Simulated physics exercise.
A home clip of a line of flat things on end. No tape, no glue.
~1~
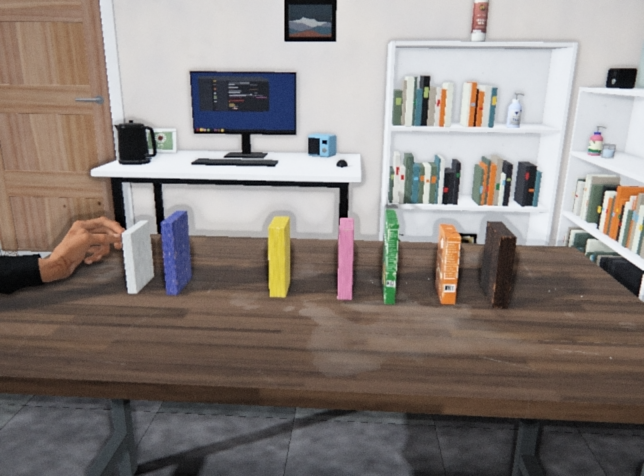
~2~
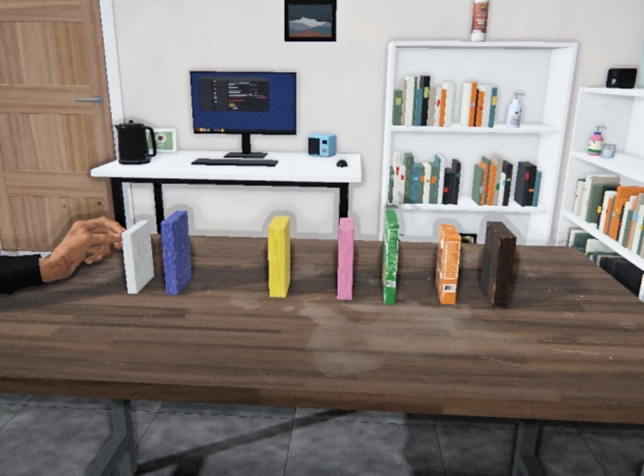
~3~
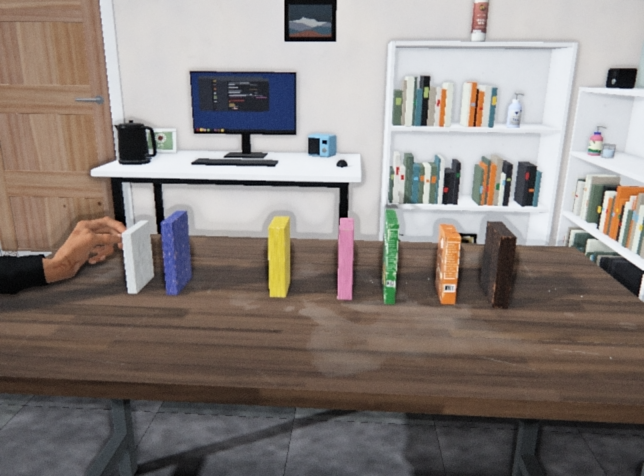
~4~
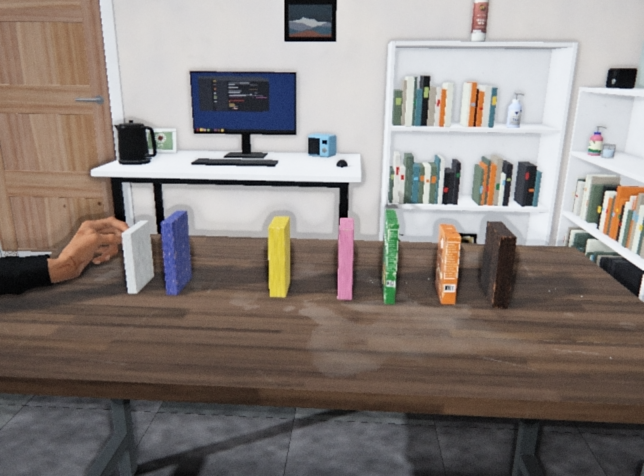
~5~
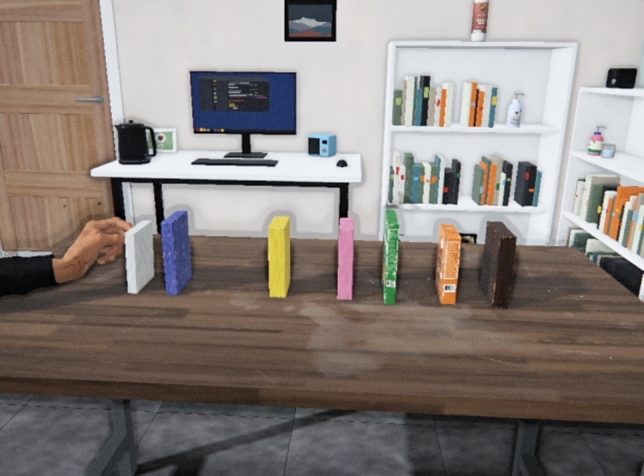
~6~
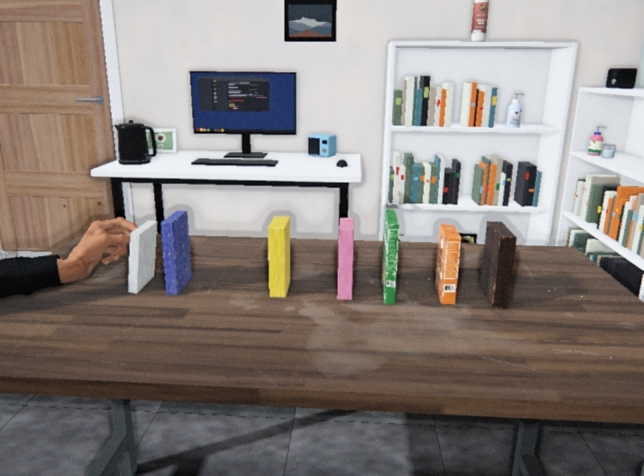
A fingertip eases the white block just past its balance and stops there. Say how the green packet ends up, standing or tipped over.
The green packet keeps standing.
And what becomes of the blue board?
The blue board topples.
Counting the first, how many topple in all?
2 of them.
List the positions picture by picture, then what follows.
The first frame shows green packet (390, 256); pink board (346, 258).
The second frame shows yellow block (280, 256); blue board (177, 252).
The third frame shows pink board (346, 258); orange packet (447, 264).
The fourth frame shows yellow block (280, 256); blue board (177, 252).
The fifth frame shows white block 3° over; pink board (346, 258); orange packet (447, 264).
The sixth frame shows white block 8° over; green packet (390, 256); yellow block (280, 256).
Then, 0.30 s on from there, white block 41° over; blue board turned 14° from how it was put.
Then, 0.40 s on from there, white block 63° over; blue board turned 45° from how it was put.
Then, 0.50 s on from there, white block 77° over; blue board on its side.
Then, 1.60 s on from there, white block 76° over; blue board on its side.
In the end, toppled on the table, blue board; the other 4 unmoved. At the end, from the last picture's camera, green packet near (390, 256).
